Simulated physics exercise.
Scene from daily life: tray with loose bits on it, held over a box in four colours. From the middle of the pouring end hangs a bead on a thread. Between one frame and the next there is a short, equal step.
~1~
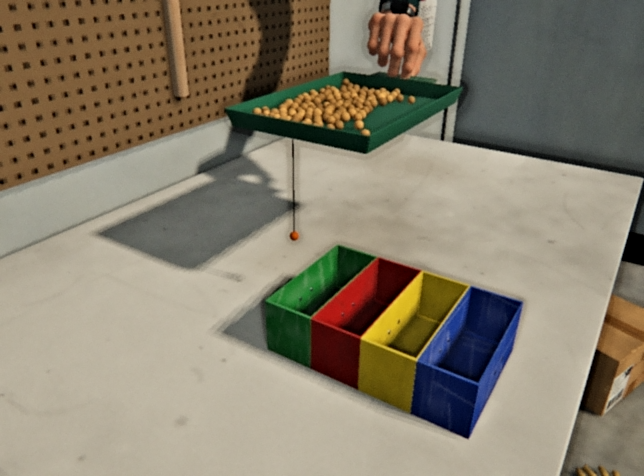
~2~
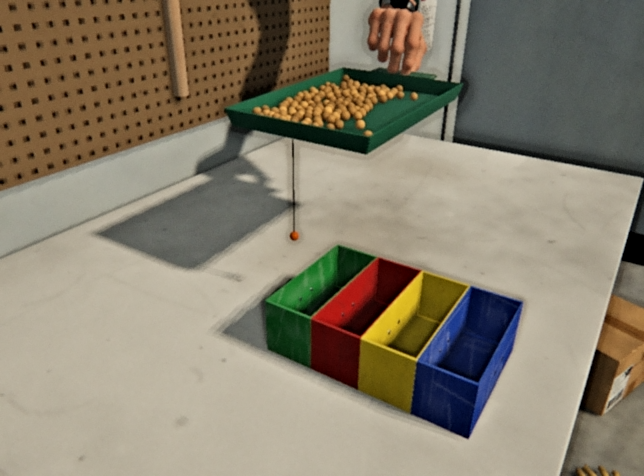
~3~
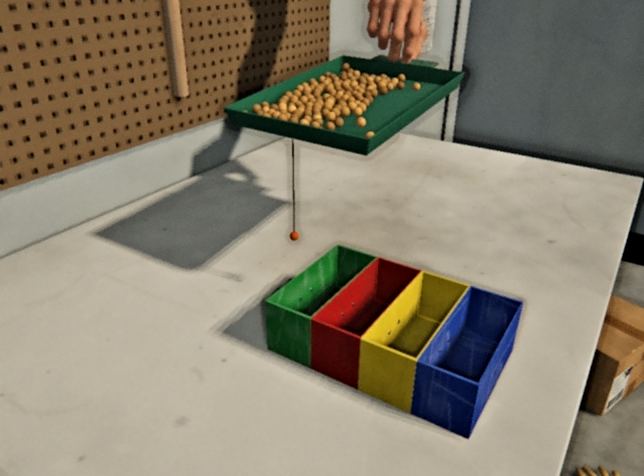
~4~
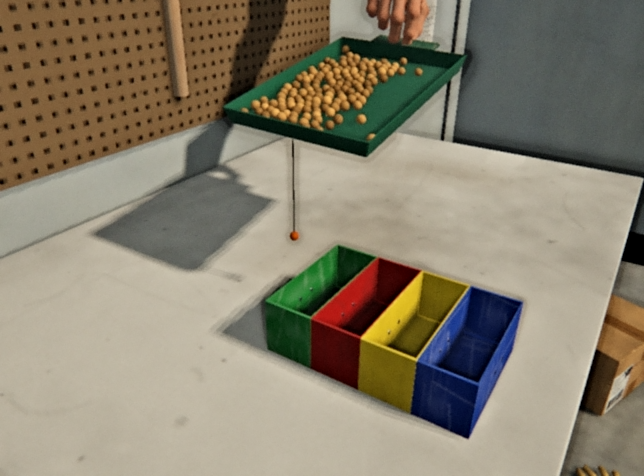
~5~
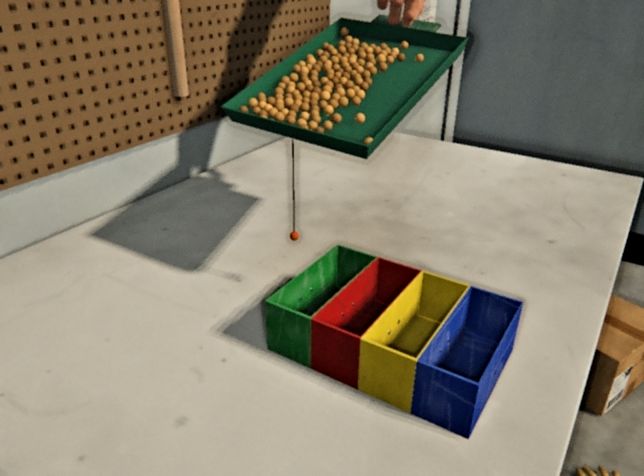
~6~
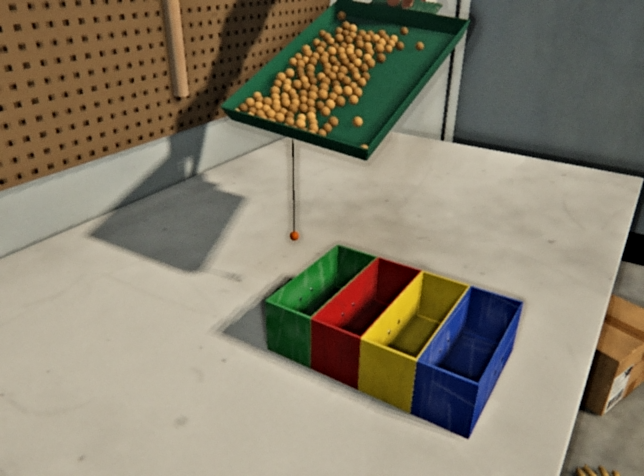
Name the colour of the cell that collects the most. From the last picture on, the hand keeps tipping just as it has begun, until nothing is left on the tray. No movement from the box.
Green.
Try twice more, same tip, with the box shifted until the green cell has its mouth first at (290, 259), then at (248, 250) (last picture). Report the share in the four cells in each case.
Result, in turn: 80 %, 90 %.
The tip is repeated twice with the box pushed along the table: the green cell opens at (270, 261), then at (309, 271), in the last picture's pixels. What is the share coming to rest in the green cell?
You'd get near 20 per cent and afterwards near 30 per cent.
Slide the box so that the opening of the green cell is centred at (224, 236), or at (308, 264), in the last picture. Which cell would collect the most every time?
It would be that blue cell the first time and the red cell the second time.
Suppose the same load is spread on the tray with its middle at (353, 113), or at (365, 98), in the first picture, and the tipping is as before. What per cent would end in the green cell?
About 40 % and 40 %.
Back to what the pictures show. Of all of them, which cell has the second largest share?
The answer here is red.
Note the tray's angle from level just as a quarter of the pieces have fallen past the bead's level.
75°.
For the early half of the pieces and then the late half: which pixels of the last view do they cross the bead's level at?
It goes through near (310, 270) first, then near (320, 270).
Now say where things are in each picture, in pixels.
Corners of the pouring end at (232, 108) and (367, 134), level; middle of the load at (327, 106), round wooden beads; bead on its thread at (294, 236); green cell at (288, 329); red cell at (335, 349); yellow cell at (387, 370); blue cell at (444, 394), in the first picture.
Corners of the pouring end at (231, 108) and (367, 134), level; middle of the load at (327, 104), in the second picture.
Corners of the pouring end at (231, 107) and (367, 136), tipped barely, lowest at the right corner; middle of the load at (327, 98), in the third picture.
Corners of the pouring end at (230, 106) and (366, 139), tipped a little, lowest at the right corner; middle of the load at (326, 89), in the fourth picture.
Corners of the pouring end at (229, 105) and (366, 142), tipped clearly, lowest at the right corner; middle of the load at (324, 82), a small part on the move, in the fifth picture.
Corners of the pouring end at (227, 104) and (365, 145), tipped clearly, lowest at the right corner; middle of the load at (321, 77), nearly all on the move; green cell at (288, 329); red cell at (335, 349); yellow cell at (387, 370); blue cell at (444, 394), in the sixth picture.
Soon, tray tipped steeply; about two thirds on the tray; a stray few in the red cell; a stray few in the green cell; about a quarter falling or outside the box.
A while on, tray tipped past a quarter turn; about a third in the green cell; about a quarter in the red cell; a stray few in the yellow cell; a stray few in the blue cell; about half falling or outside the box.
Towards the end, tray tipped past a quarter turn; about a third in the green cell; about a quarter in the red cell; a small part in the yellow cell; a stray few in the blue cell; about a third falling or outside the box.
Finally, tray tipped past a quarter turn; about a third in the green cell; about a quarter in the red cell; a small part in the yellow cell; a stray few in the blue cell; about a third outside the box.
